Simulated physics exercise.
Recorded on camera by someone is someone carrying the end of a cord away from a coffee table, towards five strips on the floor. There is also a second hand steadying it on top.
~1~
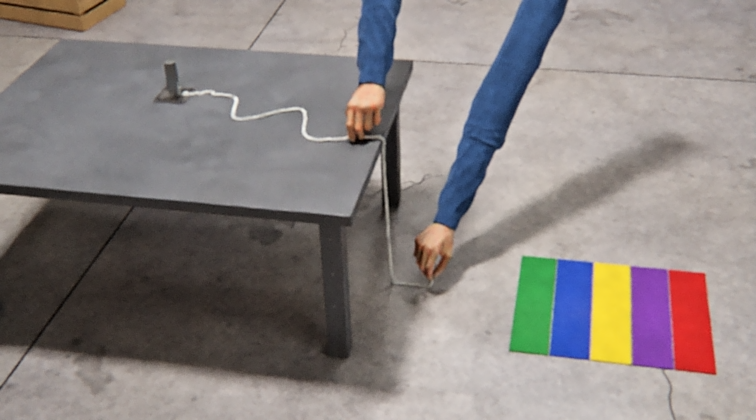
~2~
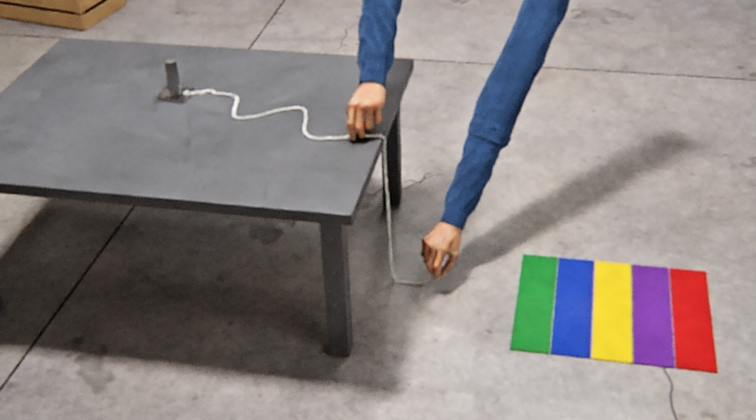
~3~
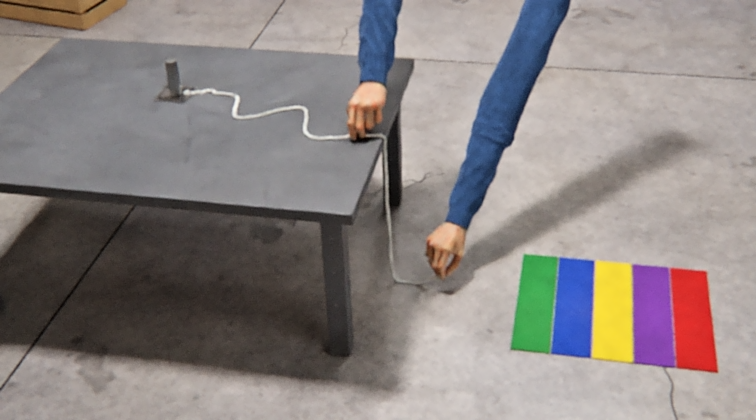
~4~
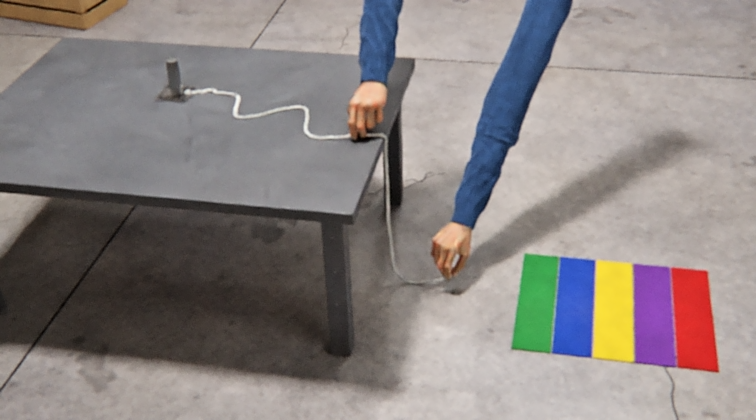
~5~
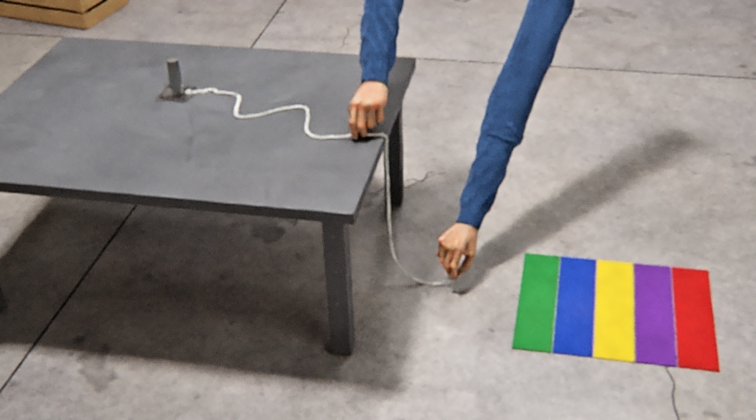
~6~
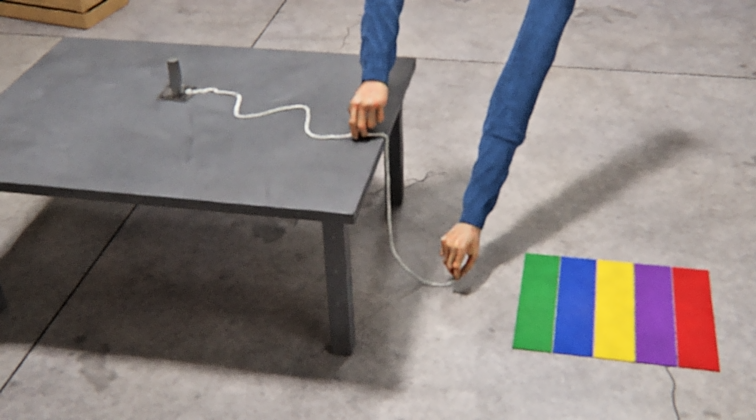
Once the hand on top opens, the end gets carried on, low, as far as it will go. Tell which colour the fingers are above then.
They are above purple.
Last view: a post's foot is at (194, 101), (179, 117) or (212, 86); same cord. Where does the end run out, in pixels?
About (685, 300), (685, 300) and (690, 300).
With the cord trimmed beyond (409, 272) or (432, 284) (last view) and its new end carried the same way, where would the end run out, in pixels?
For the first cut it's about (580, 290), and for the second about (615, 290).
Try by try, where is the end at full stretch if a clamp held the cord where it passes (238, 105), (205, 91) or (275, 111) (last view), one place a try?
Approximately (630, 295), (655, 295) and (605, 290) respectively.
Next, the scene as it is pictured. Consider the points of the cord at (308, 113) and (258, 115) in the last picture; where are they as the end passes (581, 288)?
The two spots arrive at (356, 125) and (298, 114).
Soon after, end near (581, 288); over blue.
Then, end near (631, 293); over yellow.
At full stretch, end near (659, 295); over purple. Over purple.
